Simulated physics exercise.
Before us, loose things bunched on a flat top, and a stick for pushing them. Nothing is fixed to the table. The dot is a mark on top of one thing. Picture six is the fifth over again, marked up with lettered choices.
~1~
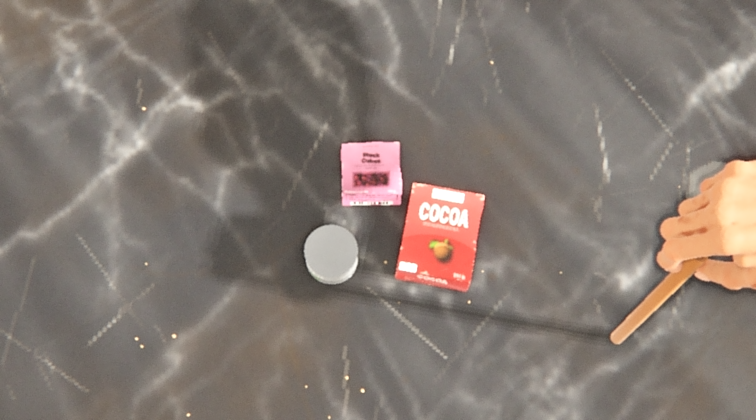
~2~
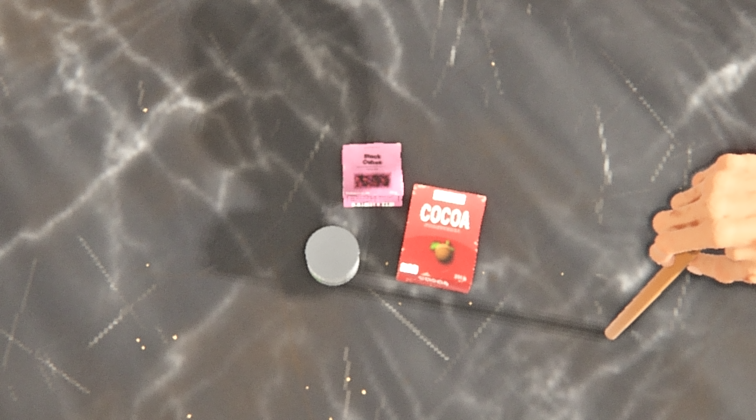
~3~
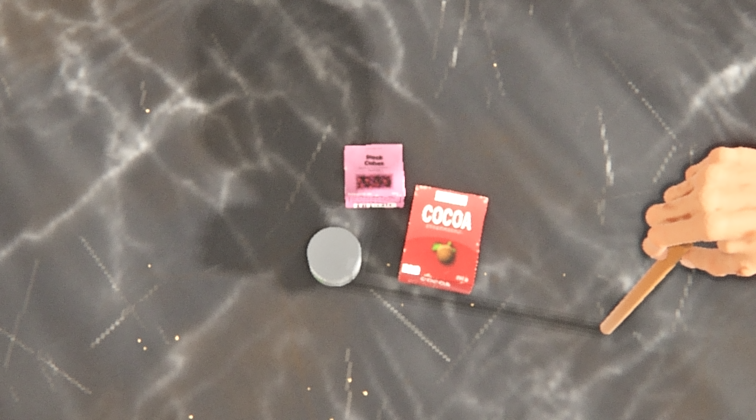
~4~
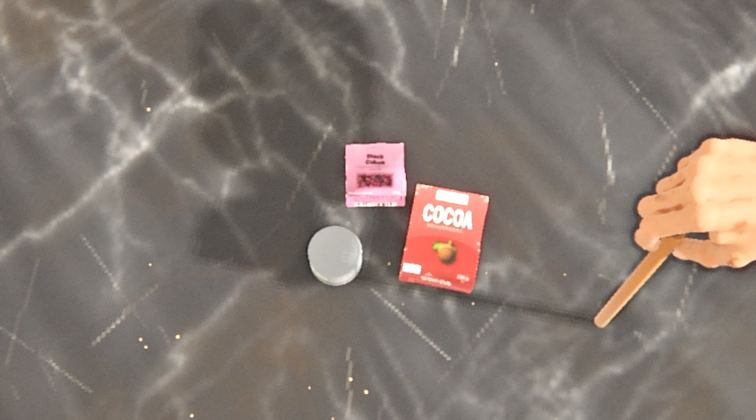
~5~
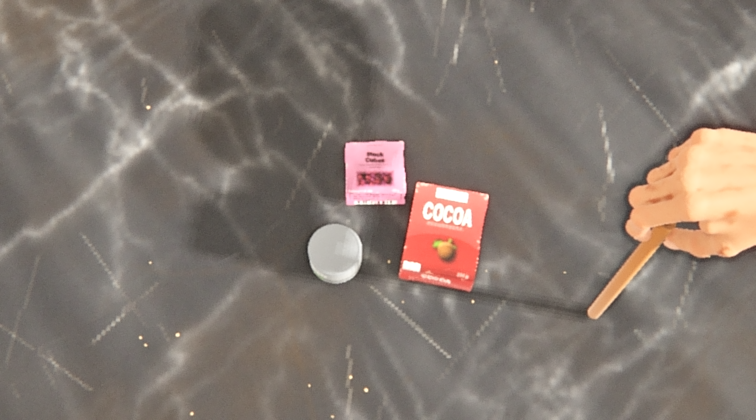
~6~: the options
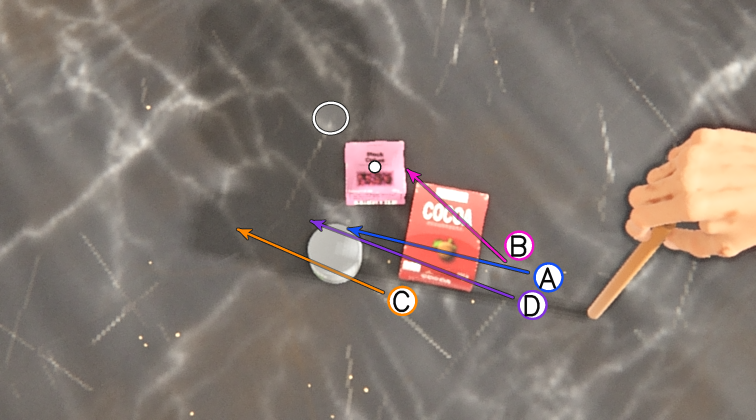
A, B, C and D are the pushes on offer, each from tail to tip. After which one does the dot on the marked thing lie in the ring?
Choose stroke A.
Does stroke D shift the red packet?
Yes.
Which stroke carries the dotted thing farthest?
That is A.
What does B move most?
The red packet goes farthest.
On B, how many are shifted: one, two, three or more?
It moves two.
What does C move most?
The grey tub goes farthest.
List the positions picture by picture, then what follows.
In the first frame, red packet (440, 237); pink packet (371, 174); grey tub (332, 255).
In the second frame, grey tub (333, 256); red packet (441, 239).
In the third frame, pink packet (374, 176); grey tub (335, 257).
In the fourth frame, red packet (444, 239); pink packet (375, 175).
In the fifth frame, grey tub (335, 254); red packet (444, 237); pink packet (375, 173).
On the copy, A from (528, 272) to (348, 229); B from (505, 261) to (408, 170); C from (383, 293) to (238, 229); D from (513, 298) to (311, 221); the ring at (331, 118); the white dot at (375, 167).
On A. First, foot of the stick (463, 257); pink packet (370, 172); red packet (426, 229).
Then, foot of the stick (397, 241); pink packet (340, 150); red packet (377, 200).
Finally, foot of the stick (348, 229); pink packet (331, 127); red packet (353, 184); the dot on the pink packet is in the ring.
By contrast, B leaves the dotted thing at (353, 168); C leaves the dotted thing at (375, 173); D leaves the dotted thing at (364, 131).
